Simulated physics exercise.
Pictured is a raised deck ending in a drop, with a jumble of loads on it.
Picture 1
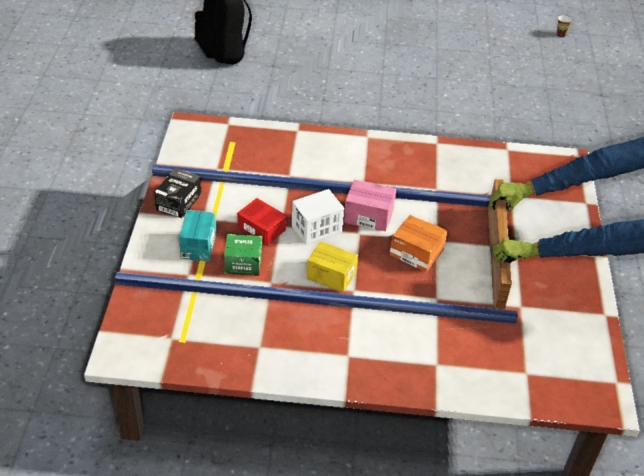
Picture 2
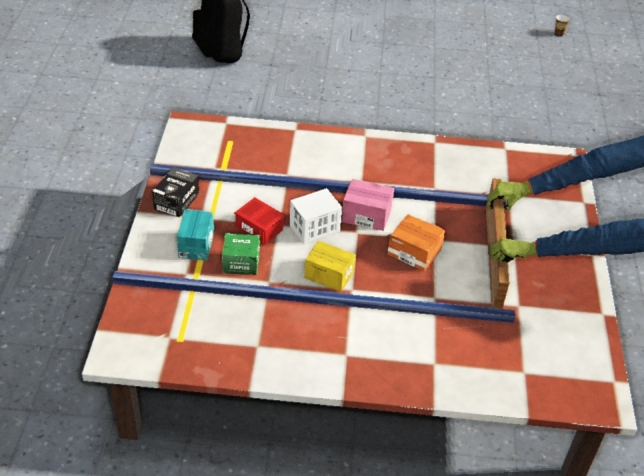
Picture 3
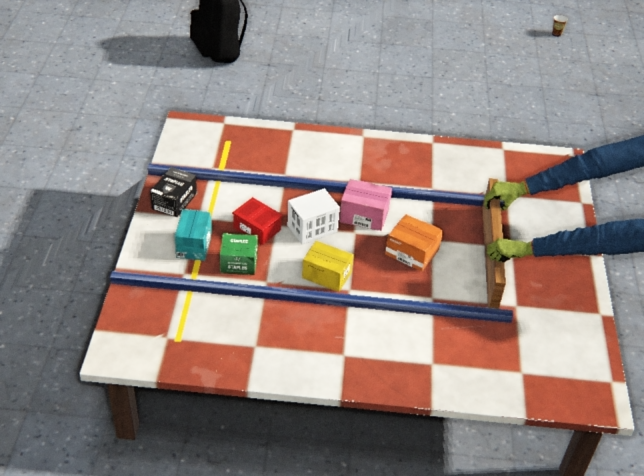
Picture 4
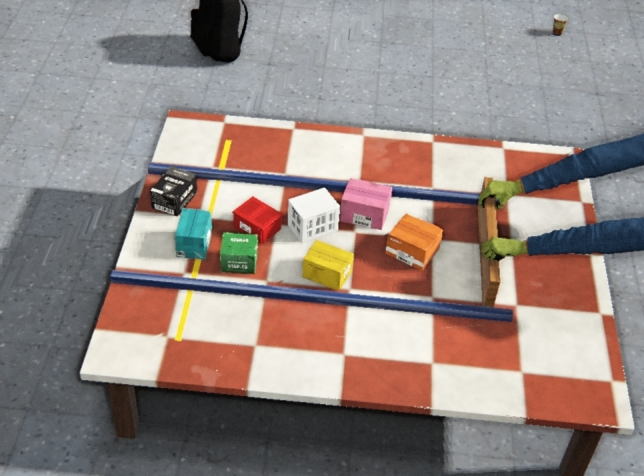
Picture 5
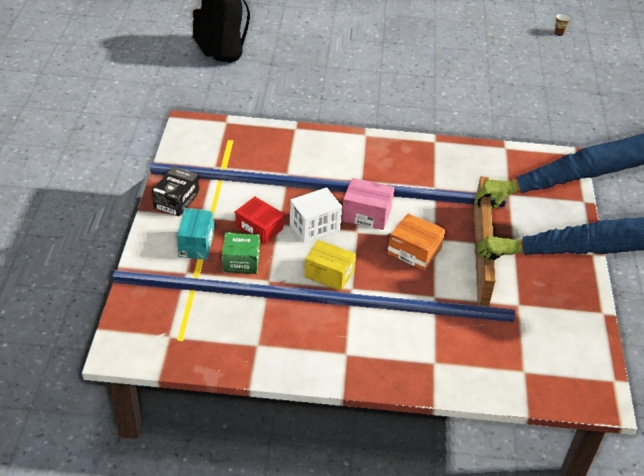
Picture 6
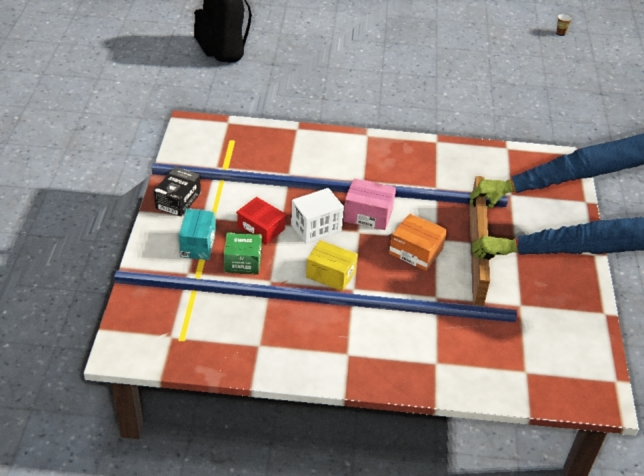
A red-and-white checkered table stands on a grey tiled floor, seen from above at an angle, with a black backpack and a small cup beyond it. Between two blue rails sit black, turquoise, green, red, white, yellow, pink and orange boxes, a yellow line crossing at left. Green-gloved hands slide a wooden plank slightly left toward the motionless boxes, while the view wavers faintly.
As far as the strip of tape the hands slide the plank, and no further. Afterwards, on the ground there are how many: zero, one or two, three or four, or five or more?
On the ground there are one or two.
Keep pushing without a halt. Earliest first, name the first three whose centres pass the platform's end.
Listed earliest first: Turquoise parcel, red tote, black box.
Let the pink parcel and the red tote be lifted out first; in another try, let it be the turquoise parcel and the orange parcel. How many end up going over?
In the first try 0, in the other 0.
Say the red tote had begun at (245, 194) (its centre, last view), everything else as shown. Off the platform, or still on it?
Started there, the object is not lost.
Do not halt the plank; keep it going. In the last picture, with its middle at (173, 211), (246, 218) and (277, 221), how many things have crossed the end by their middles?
Taking the places in turn, the counts are 5, 0 and 0.
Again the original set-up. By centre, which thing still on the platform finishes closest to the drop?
Black box.
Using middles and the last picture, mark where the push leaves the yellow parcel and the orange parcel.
The yellow parcel comes to rest close to (180, 257), while the orange parcel rests close to (187, 227).
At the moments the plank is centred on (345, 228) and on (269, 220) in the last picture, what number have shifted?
At first I count 5, and then 7.
Soon after, none off yet; black box at rest near (178, 191); turquoise parcel at rest near (198, 234); green box at rest near (243, 254).
Then, none off yet; black box at rest near (178, 191); turquoise parcel moved a little near (193, 235); green box at rest near (243, 254).
Further on, none off yet; black box at rest near (178, 191); turquoise parcel moved about its own width near (149, 243); green box moved about its own width near (191, 251).
At rest, the number that fall off is one or two; fallen, red tote and turquoise parcel.
